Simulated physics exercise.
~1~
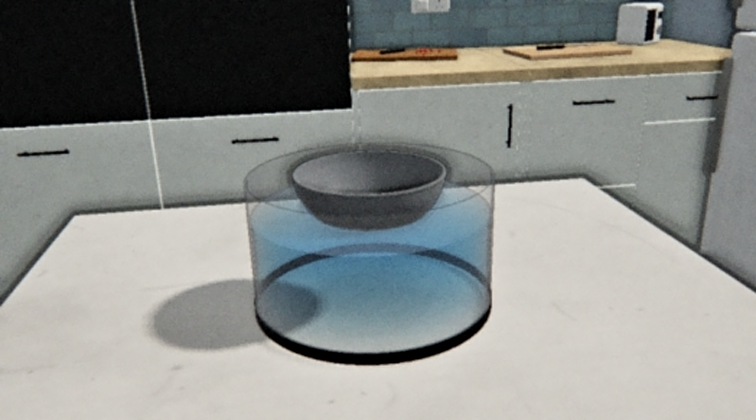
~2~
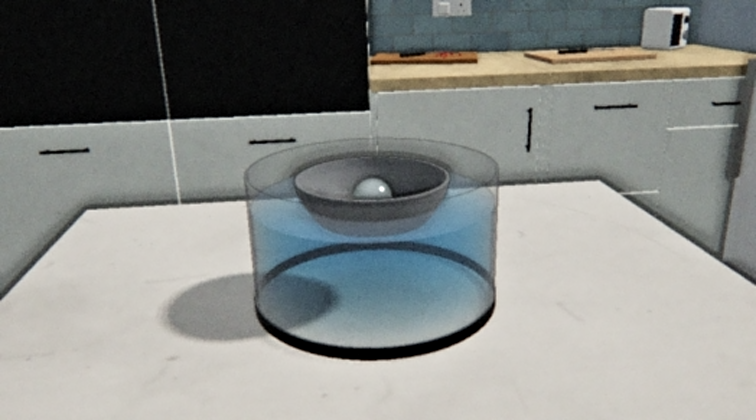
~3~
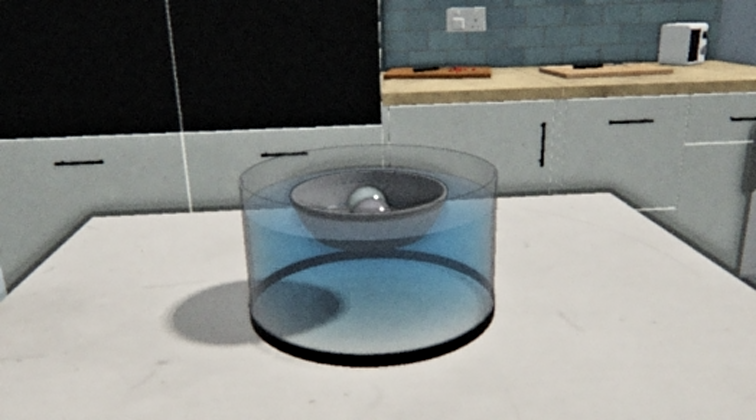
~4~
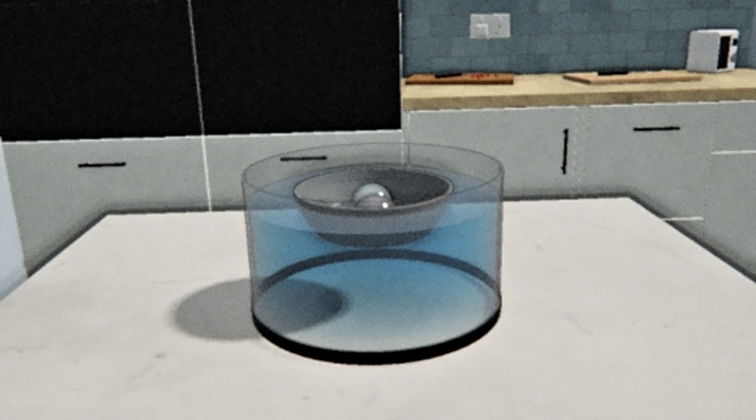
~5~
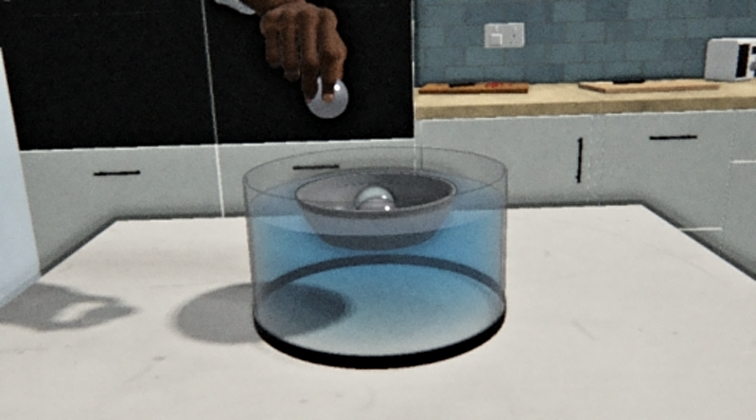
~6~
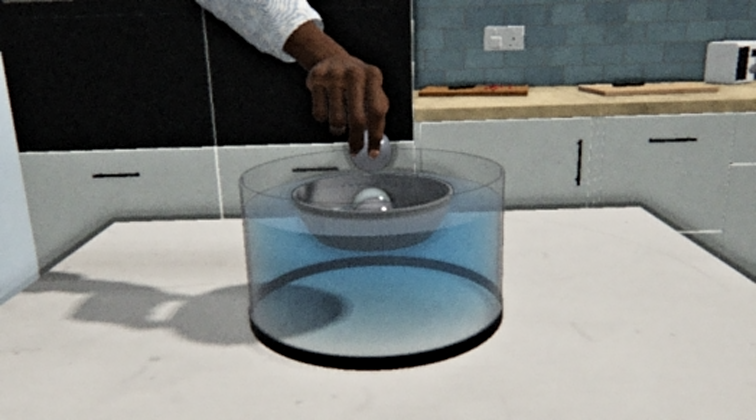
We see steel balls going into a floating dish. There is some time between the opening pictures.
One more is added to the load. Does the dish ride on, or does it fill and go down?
The dish fills and goes down.
Next, the steel ball is in and the dish dips.
After that, water pours in over its edge.
Finally, the dish lies on the bottom with its load.
